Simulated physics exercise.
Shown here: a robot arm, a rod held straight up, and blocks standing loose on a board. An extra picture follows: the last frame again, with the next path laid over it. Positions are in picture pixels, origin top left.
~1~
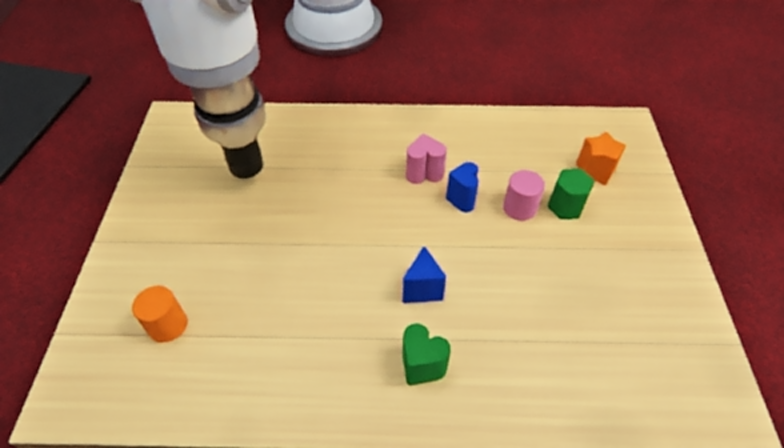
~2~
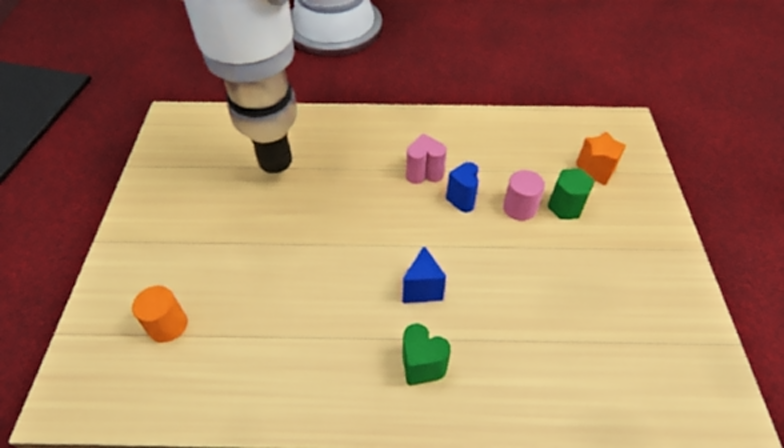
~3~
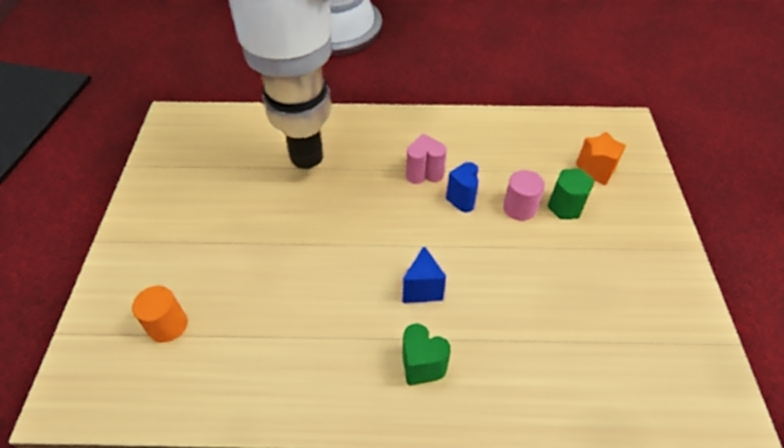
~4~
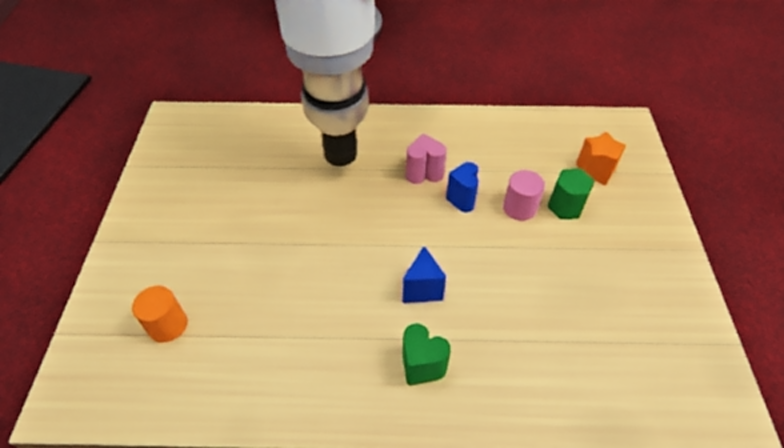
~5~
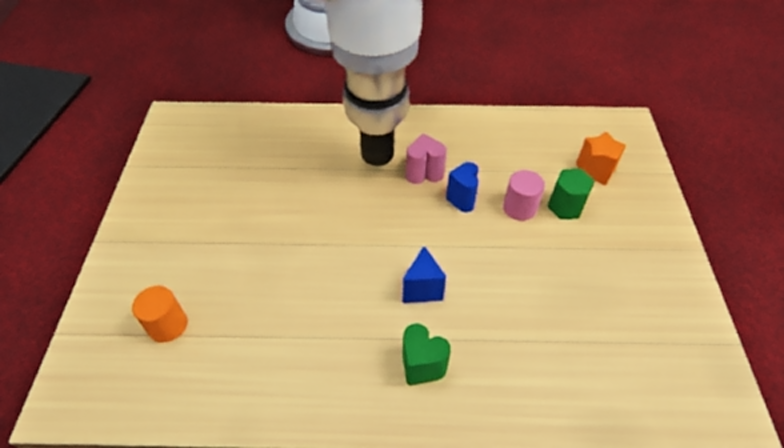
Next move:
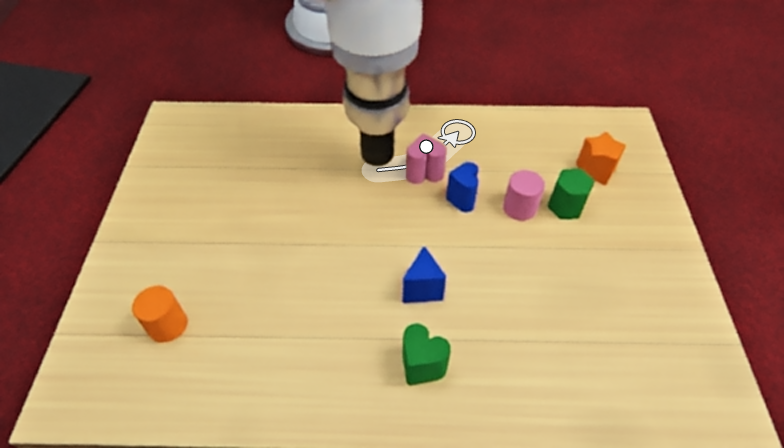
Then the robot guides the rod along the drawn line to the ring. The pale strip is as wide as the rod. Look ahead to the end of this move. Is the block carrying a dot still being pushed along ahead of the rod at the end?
No.
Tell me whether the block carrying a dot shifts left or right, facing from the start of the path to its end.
Well, taking the path from its start to its end as straight ahead, the block carrying a dot moves to the right.
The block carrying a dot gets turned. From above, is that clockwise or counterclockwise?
With the clock.
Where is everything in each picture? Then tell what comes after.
Rod's lower end (247, 167); pink heart block (426, 147); blue heart block (466, 174), in the first picture.
Rod (276, 162); blocks still, in the second picture.
Rod (307, 158); blocks still, in the third picture.
Rod (341, 155); blocks still, in the fourth picture.
Rod (378, 155); pink heart block (426, 147); blue heart block (466, 174), in the fifth picture.
Drawn move, from (378, 170) via (412, 165) and (438, 150), ending at (458, 132); the dot is on the pink heart block.
One third of the way, rod (413, 150); pink heart block (444, 149).
Two thirds of the way, rod (440, 135); pink heart block (454, 147), turned 25° clockwise.
At the end, rod (460, 117); pink heart block (454, 147), turned 25° clockwise; blue heart block still.
